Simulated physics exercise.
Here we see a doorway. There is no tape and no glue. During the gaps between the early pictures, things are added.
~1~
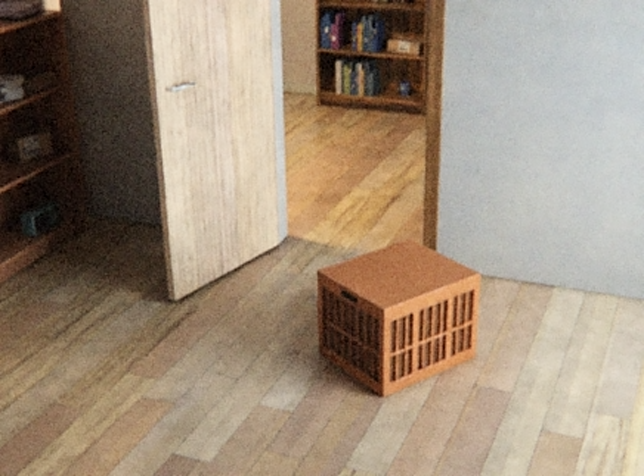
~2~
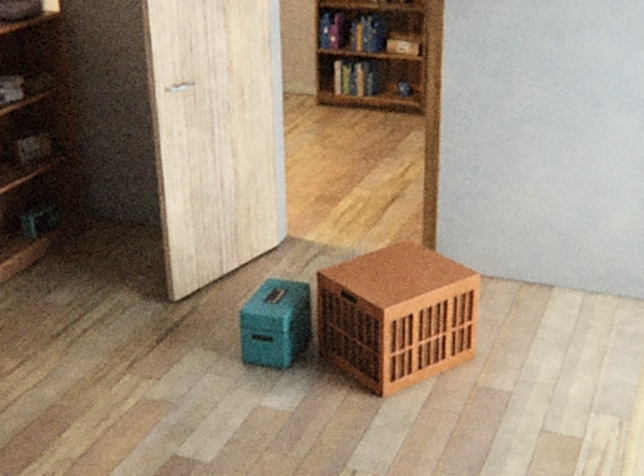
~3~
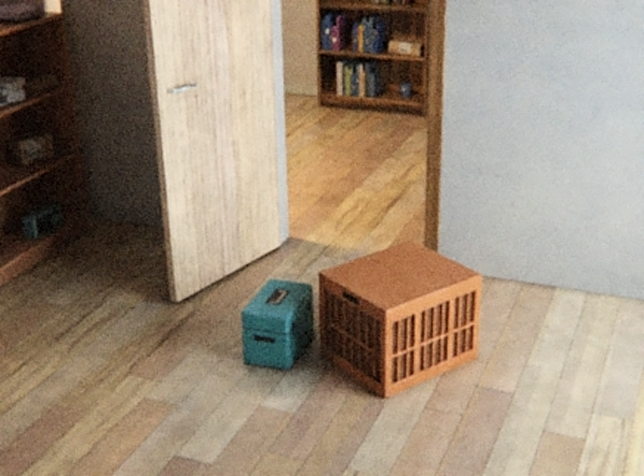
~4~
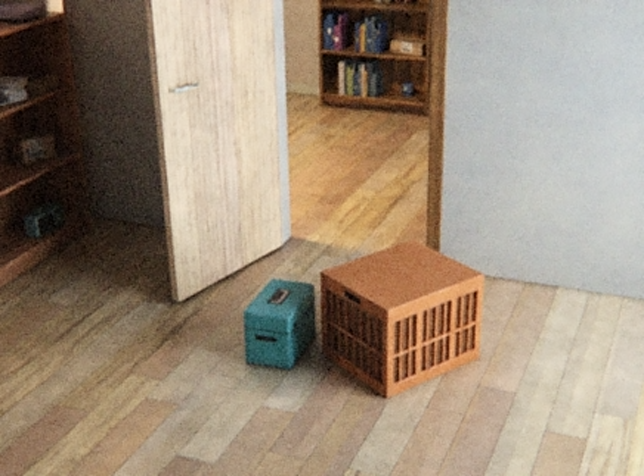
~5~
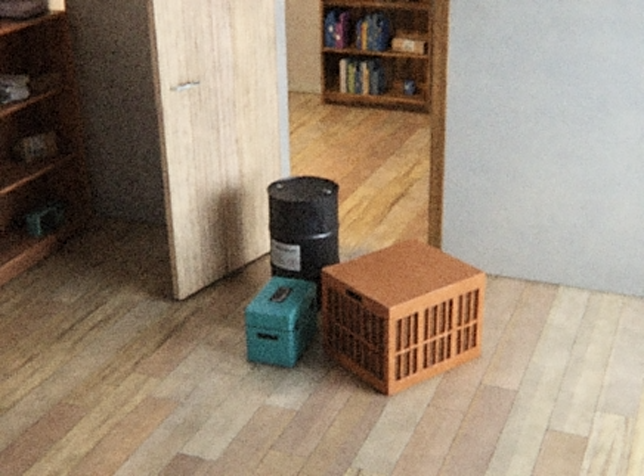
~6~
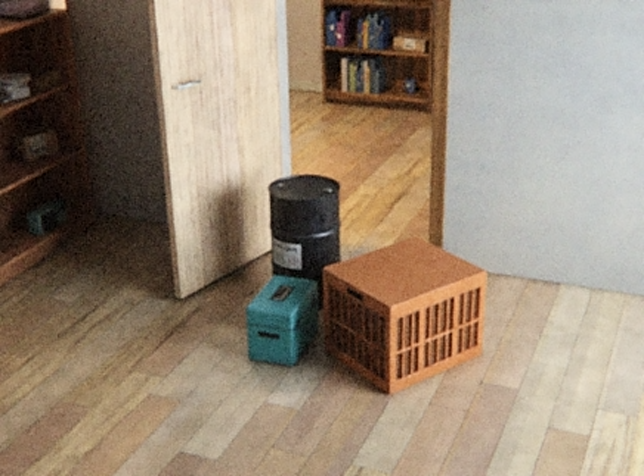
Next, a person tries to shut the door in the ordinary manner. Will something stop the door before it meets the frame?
My prediction is that the door will be halted.
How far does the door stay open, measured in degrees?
Angle: About 70°.
Then, 0.40 s past the last view, door at 94°.
Then, 0.60 s past the last view, door at 84°.
Then, 0.80 s past the last view, door at 72°.
Finally, door at 72°; all 3 still in place. Final places as the last picture's camera would see them, black drum near (307, 242).
